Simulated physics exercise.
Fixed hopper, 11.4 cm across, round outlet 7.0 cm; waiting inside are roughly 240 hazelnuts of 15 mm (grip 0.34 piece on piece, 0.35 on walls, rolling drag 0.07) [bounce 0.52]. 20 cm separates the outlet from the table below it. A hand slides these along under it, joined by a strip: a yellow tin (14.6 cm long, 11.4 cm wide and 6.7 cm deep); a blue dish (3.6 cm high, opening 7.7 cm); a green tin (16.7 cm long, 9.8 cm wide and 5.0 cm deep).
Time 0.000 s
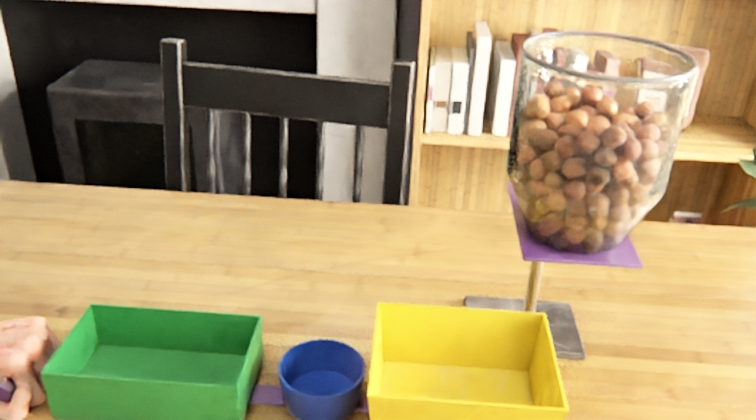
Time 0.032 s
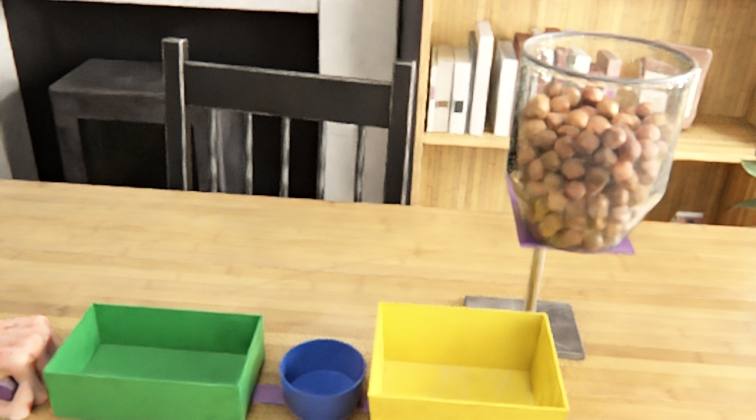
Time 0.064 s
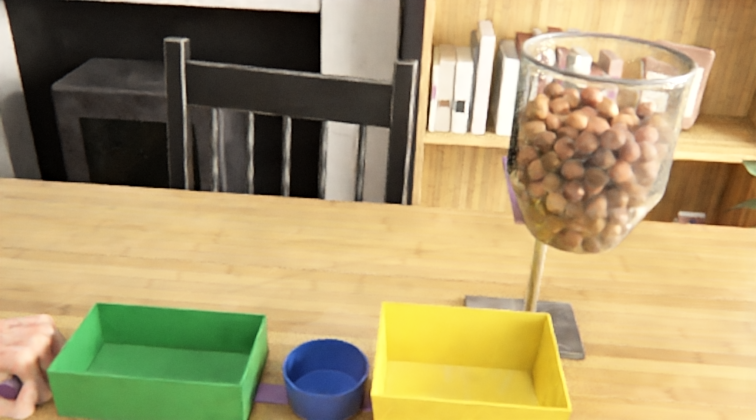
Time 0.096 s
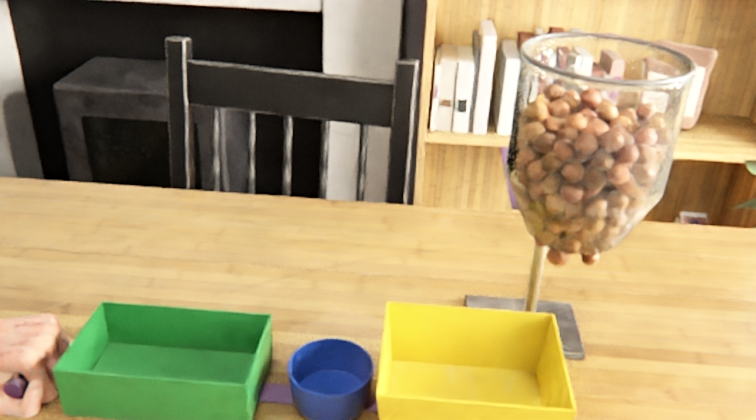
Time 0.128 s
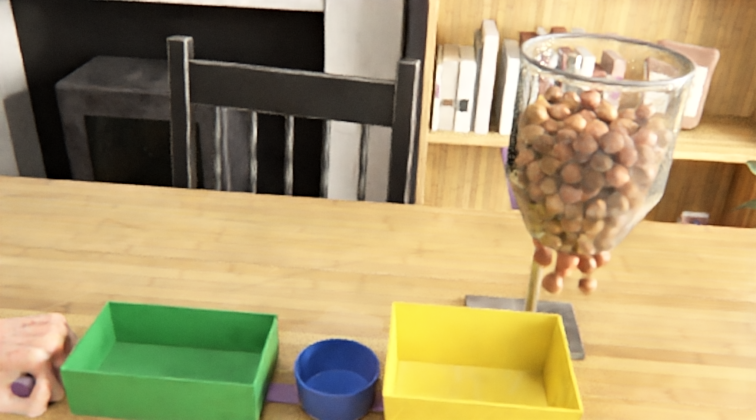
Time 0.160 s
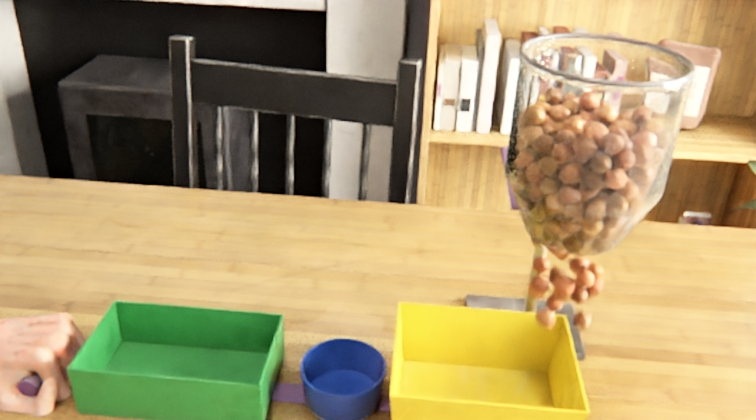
The clip opens on a glass hopper full of hazelnuts above a wooden table, with a green tin, a blue dish and a yellow tin joined in a row below. A hand at the left nudges the row slightly rightward as nuts begin dropping from the hopper's bottom in a small cluster.
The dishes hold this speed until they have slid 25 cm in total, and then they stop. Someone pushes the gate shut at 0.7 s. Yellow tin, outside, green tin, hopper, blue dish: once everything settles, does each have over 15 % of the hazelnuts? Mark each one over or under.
My marks are as follows: Yellow tin - over; outside - under; green tin - under; hopper - under; blue dish - under.
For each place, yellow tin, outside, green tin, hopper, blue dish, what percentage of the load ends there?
Yellow tin 90, outside 5, green tin 0, hopper 10, blue dish 0.
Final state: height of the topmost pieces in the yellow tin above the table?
I'd say close to 7.0 cm.
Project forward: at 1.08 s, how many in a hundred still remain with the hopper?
Roughly 10 in a hundred, I'd say.
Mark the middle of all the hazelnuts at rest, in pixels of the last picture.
Roughly at (710, 412).
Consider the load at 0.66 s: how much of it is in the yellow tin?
70 per cent.
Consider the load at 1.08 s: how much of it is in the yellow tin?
About 90 %.
After 0.66 s, yellow tin 70 %, hopper 20 %, in the air 15 %; middle of all pieces on or above the table near (568, 352).
After 1.08 s, yellow tin 90 %, outside 5 %, hopper 10 %; middle of all pieces on or above the table near (640, 398).
After 1.47 s, yellow tin 90 %, outside 5 %, hopper 10 %; middle of all pieces on or above the table near (709, 403).
After 1.84 s, yellow tin 90 %, outside 5 %, hopper 10 %; middle of all pieces on or above the table near (711, 399).
At rest (2.0 s), yellow tin 90 %, outside 5 %, green tin 0 %, hopper 10 %, blue dish 0 %.
